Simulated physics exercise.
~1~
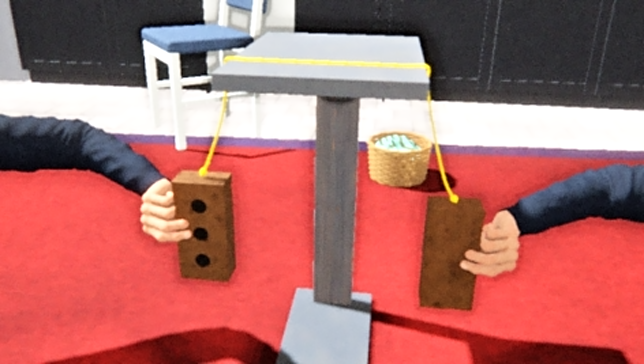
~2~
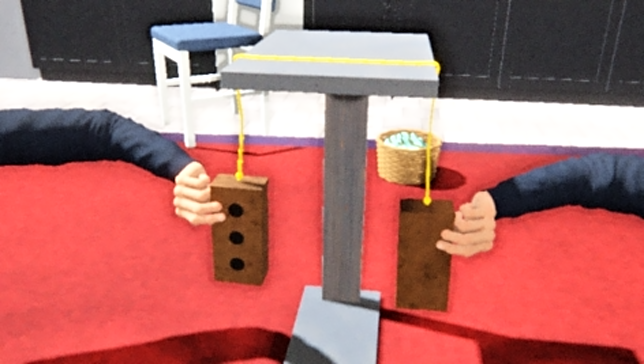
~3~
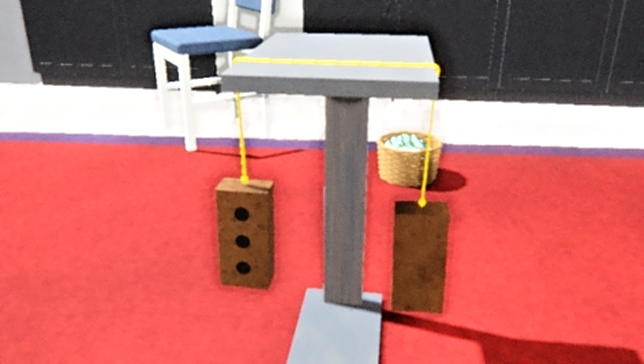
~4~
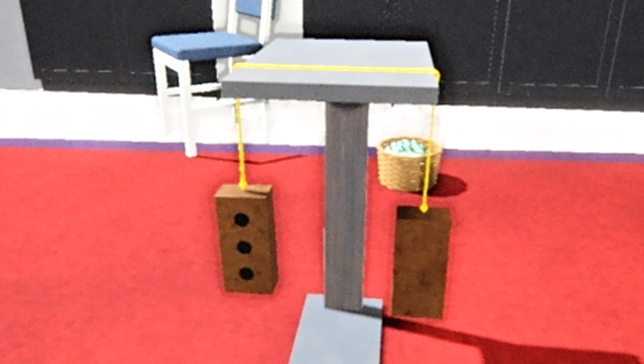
Two bricks tied to a yellow ribbon hang still after two hands release them.
